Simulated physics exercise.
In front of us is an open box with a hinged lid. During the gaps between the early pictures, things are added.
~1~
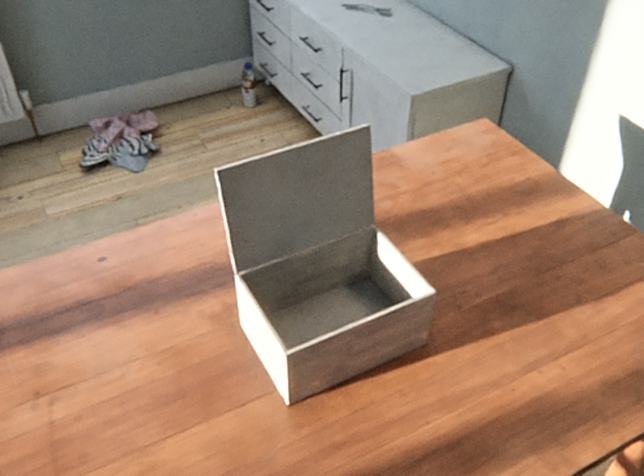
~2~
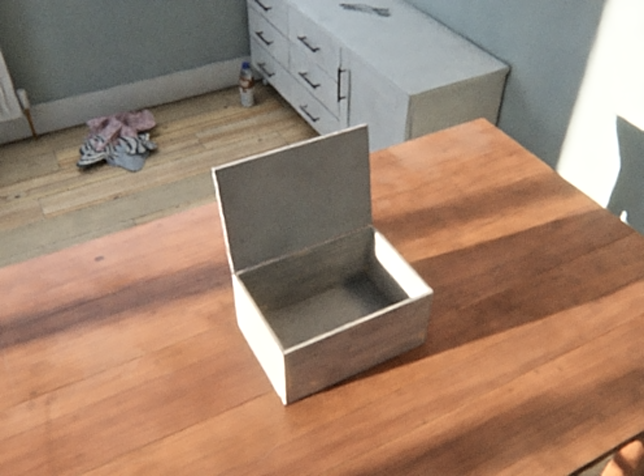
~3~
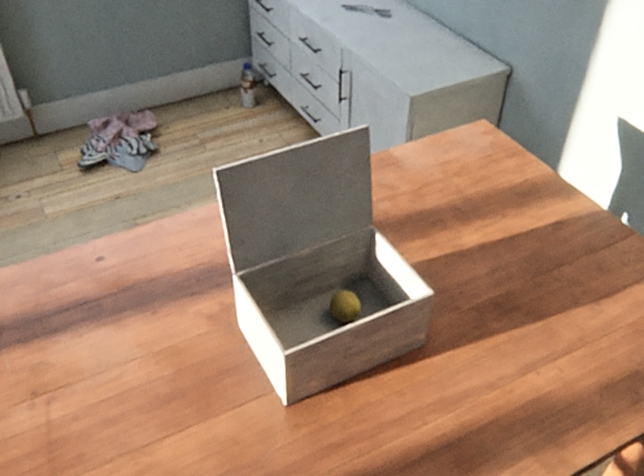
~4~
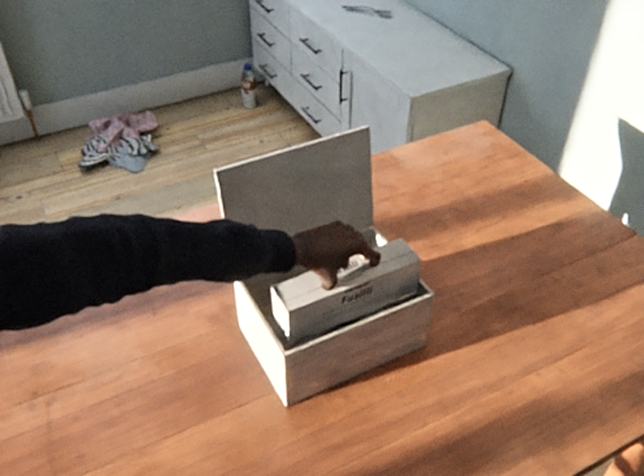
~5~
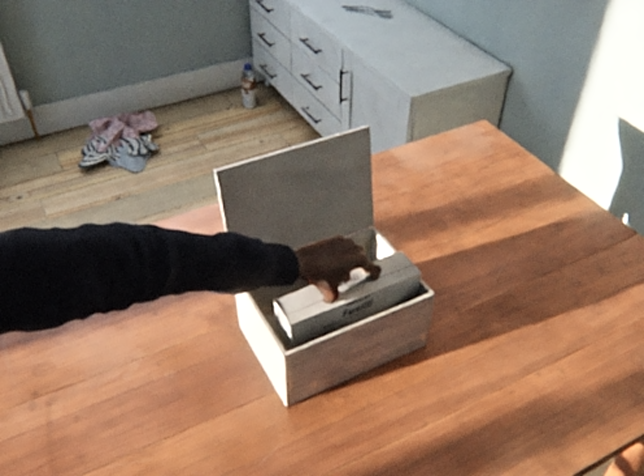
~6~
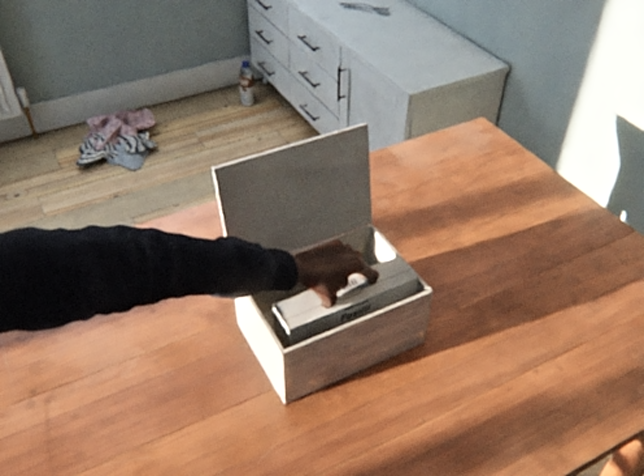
A hand in a dark sleeve reached in from the left and lowered a whitish carton into an open box on a wooden table, after a small yellow lemon had appeared inside the empty box.
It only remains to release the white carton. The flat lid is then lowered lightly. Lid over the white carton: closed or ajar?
Closed.
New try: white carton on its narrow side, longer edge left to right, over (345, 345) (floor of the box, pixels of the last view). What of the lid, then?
Lid down.
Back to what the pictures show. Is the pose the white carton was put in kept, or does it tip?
In the end, the white carton keeps its orientation.
Then, 1.00 s later than the last frame, lid starting down; white carton moved a little near (345, 329).
Then, 1.70 s later than the last frame, lid 54° above the rim; white carton moved a little near (345, 329).
Then, 2.20 s later than the last frame, lid 18° above the rim; white carton moved a little near (345, 329).
When it is over, lid shut; moved from the start, white carton; yellow lemon as before. End places, in pixels of the last picture, white carton near (345, 329).
